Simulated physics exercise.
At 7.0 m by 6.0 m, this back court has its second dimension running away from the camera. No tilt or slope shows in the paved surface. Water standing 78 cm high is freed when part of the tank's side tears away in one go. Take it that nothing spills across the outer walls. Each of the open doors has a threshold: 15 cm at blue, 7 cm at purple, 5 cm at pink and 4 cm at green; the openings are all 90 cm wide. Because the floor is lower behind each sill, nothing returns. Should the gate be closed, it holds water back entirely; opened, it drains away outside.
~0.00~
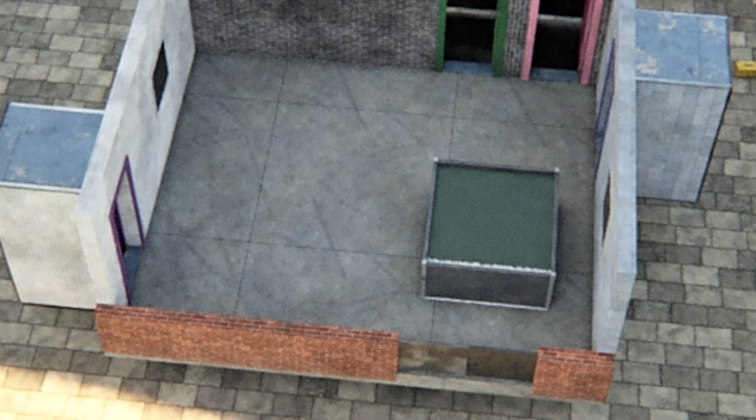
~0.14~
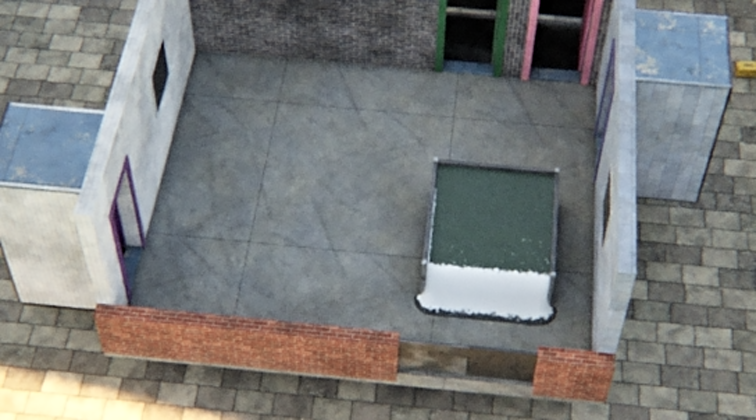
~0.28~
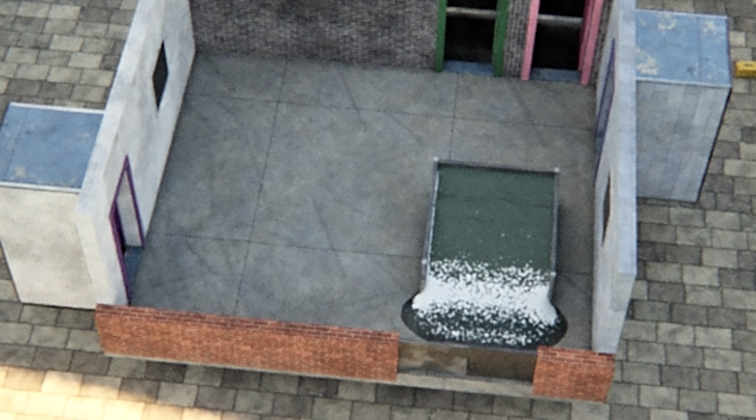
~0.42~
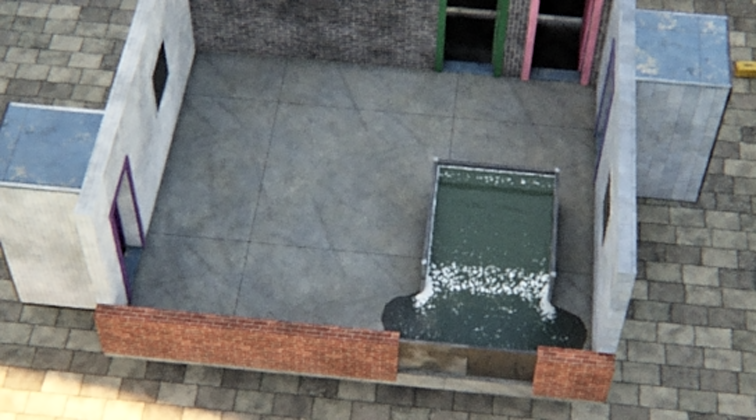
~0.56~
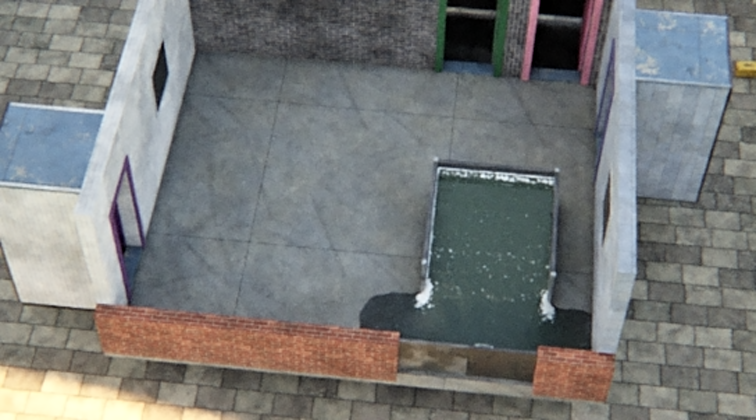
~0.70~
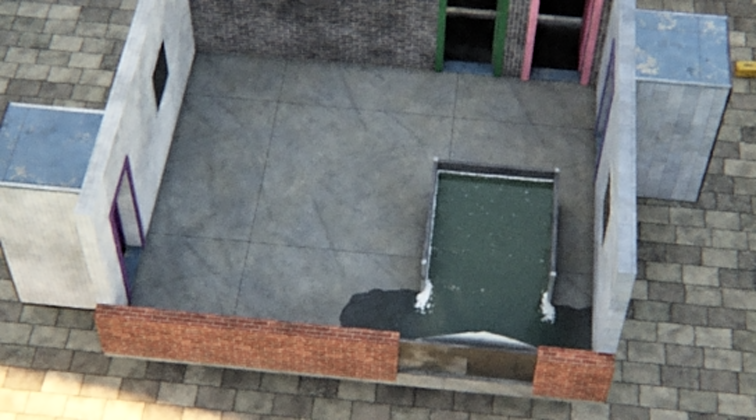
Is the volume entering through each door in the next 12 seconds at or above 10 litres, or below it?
The blue door is going to hold within the limit, the purple door is going to break the limit, the pink door is going to break the limit, the green door is going to break the limit.
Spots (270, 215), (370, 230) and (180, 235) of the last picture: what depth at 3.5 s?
Taking the spots in order: 2 cm, 0 cm, 4 cm.
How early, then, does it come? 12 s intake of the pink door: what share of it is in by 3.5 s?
25 percent or so by then.
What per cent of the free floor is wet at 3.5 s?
Around 60 per cent.
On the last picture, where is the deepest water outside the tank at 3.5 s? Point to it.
The spot is near (596, 92) in the last view.
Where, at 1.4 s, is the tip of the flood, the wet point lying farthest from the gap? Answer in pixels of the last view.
(228, 342).
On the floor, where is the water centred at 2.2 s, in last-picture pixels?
Around (463, 301) in the last picture.
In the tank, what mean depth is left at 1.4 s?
The mean depth is around 35 cm.
After 1.4 s water covers 15 % of the floor and is deepest (66 cm) near (591, 378); blue door not reached, purple door not reached, pink door not reached, green door not reached.
After 2.2 s water covers 35 % of the floor and is deepest (46 cm) near (578, 377); blue door not reached, purple door 5 cm at the sill, 0 L in, pink door not reached, green door not reached.
After 3.5 s water covers 60 % of the floor and is deepest (36 cm) near (596, 92); blue door 12 cm at the sill, 0 L in, purple door 21 cm at the sill, 93 L in, pink door 20 cm at the sill, 73 L in, green door not reached.
After 7.0 s water covers 80 % of the floor and is deepest (18 cm) near (578, 377); blue door 4 cm at the sill, 0 L in, purple door 10 cm at the sill, 194 L in, pink door 8 cm at the sill, 269 L in, green door 4 cm at the sill, 2 L in.
After 12.0 s water covers 100 % of the floor and is deepest (9 cm) near (384, 358); blue door 4 cm at the sill, 0 L in, purple door 6 cm at the sill, 202 L in, pink door 7 cm at the sill, 284 L in, green door 9 cm at the sill, 24 L in.
